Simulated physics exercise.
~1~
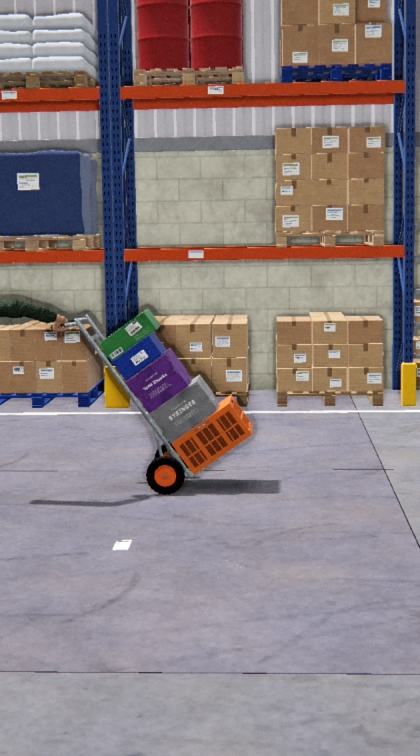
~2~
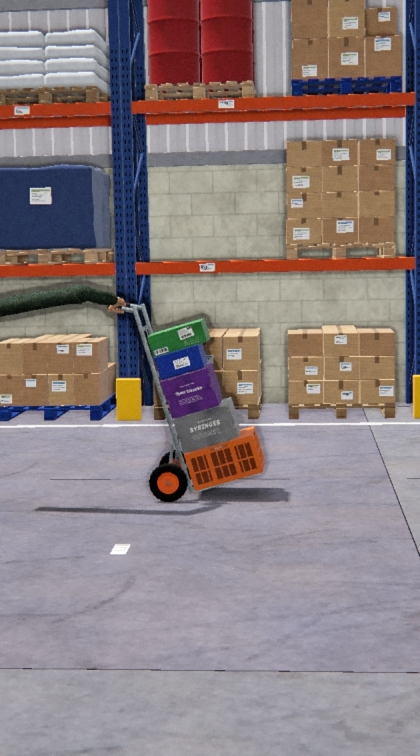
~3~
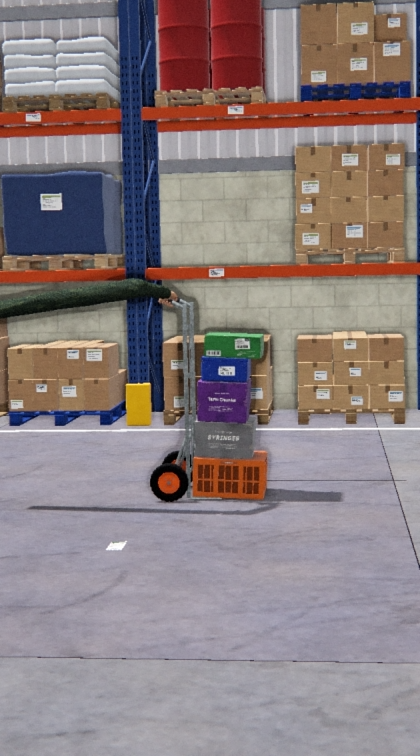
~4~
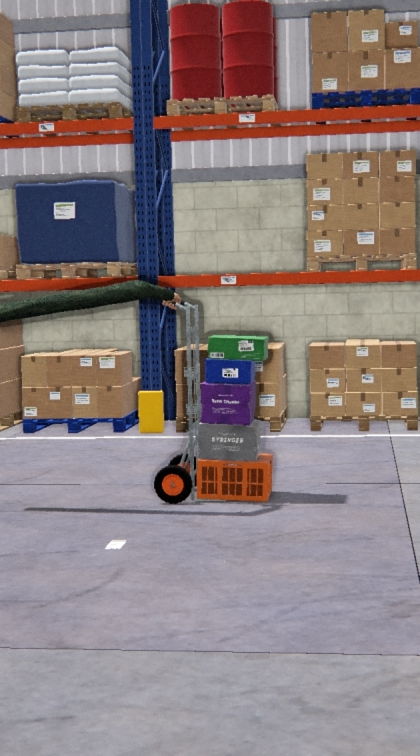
Warehouse aisle, a green-sleeved arm tilting a loaded hand truck upright until its five stacked boxes and crates stand level, still stacked.
